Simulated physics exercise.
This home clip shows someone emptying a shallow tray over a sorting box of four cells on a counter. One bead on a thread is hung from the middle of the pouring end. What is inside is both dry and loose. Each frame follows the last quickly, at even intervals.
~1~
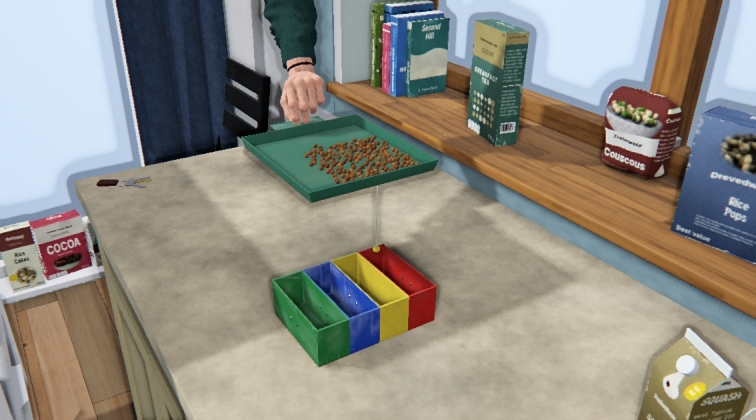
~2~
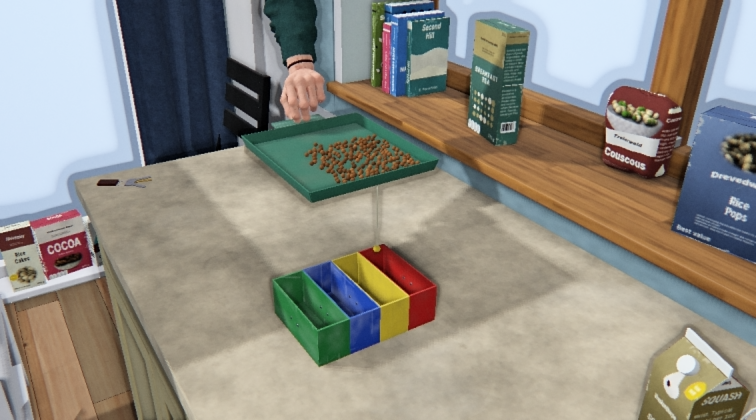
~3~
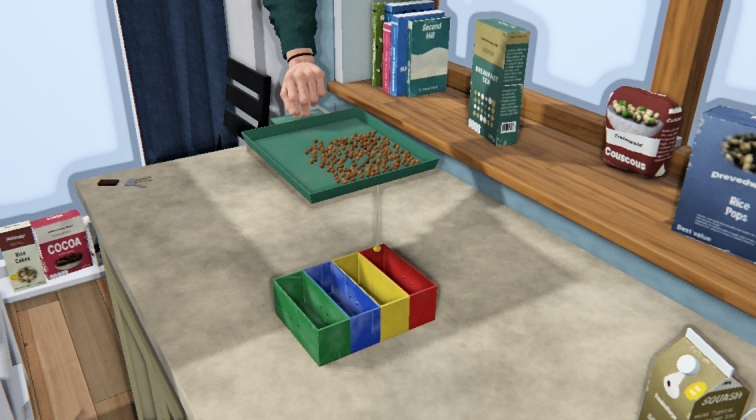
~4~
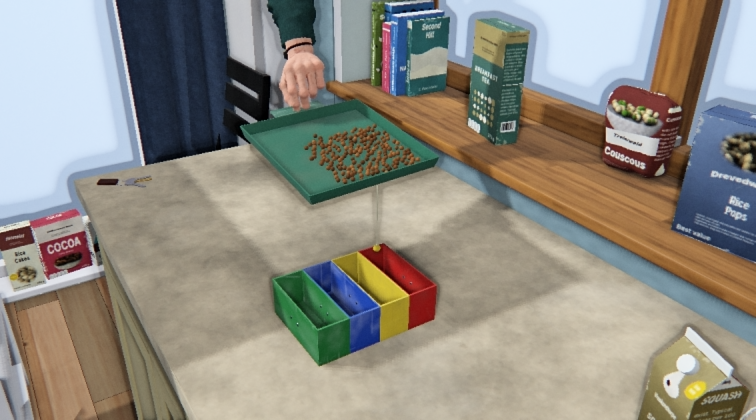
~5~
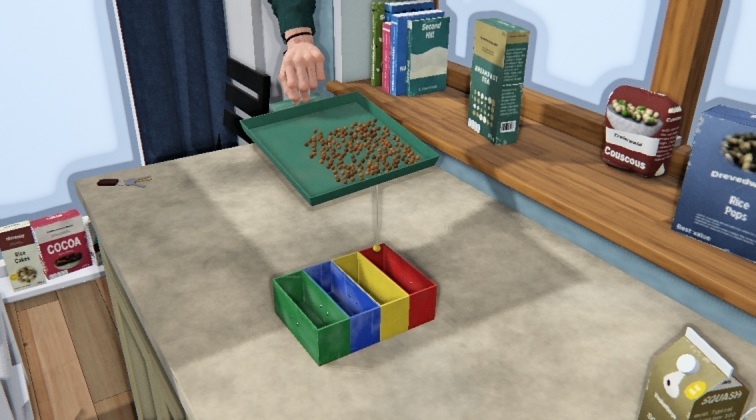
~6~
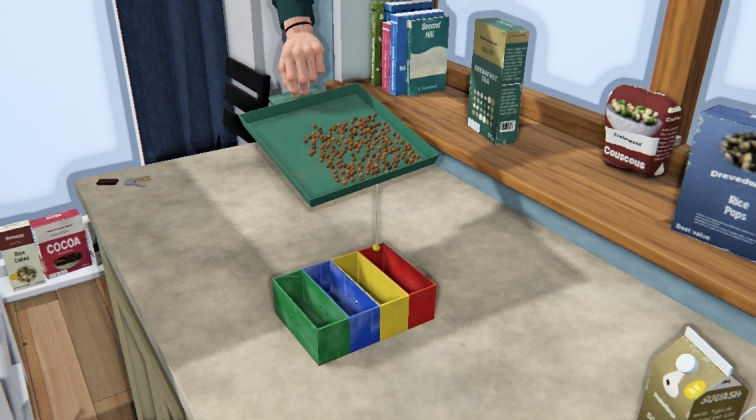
On a kitchen counter, a hand held a green tray of small brown balls above a box of green, blue, yellow and red cells, and the tray tilted slightly toward its left corner.
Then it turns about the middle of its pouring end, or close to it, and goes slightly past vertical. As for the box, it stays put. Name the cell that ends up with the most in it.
Most ends up in the blue cell.
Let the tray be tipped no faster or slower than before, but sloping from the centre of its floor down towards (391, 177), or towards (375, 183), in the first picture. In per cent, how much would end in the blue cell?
In order: About 0, then 10 percent.
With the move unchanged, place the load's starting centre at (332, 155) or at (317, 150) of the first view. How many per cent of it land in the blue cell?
It would be 70 in a hundred, and then 70 in a hundred.
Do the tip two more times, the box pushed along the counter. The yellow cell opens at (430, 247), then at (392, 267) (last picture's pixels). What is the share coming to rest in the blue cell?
Around 0 and then 20 per cent.
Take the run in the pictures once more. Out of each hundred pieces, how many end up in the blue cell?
My best guess is about 60 in a hundred.
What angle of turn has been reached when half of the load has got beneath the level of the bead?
Approx. reading: About 95°.
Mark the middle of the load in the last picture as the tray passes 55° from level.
Mark it at roughly (357, 177) in the final frame.
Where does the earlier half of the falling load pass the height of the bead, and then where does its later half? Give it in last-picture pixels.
First around (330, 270), afterwards around (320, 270).
Soon after the last picture, tray tipped steeply; nearly all on the tray; a stray few in the green cell.
A little later, tray tipped right over; about a third on the tray; about a quarter in the blue cell; a small part in the yellow cell; a stray few in the green cell; a stray few in the red cell; about a quarter falling or outside the box.
Later still, tray tipped past a quarter turn; about two thirds in the blue cell; about a quarter in the yellow cell; a small part in the green cell; a stray few in the red cell.
At rest, tray tipped past a quarter turn; about two thirds in the blue cell; about a quarter in the yellow cell; a small part in the green cell; a stray few in the red cell.
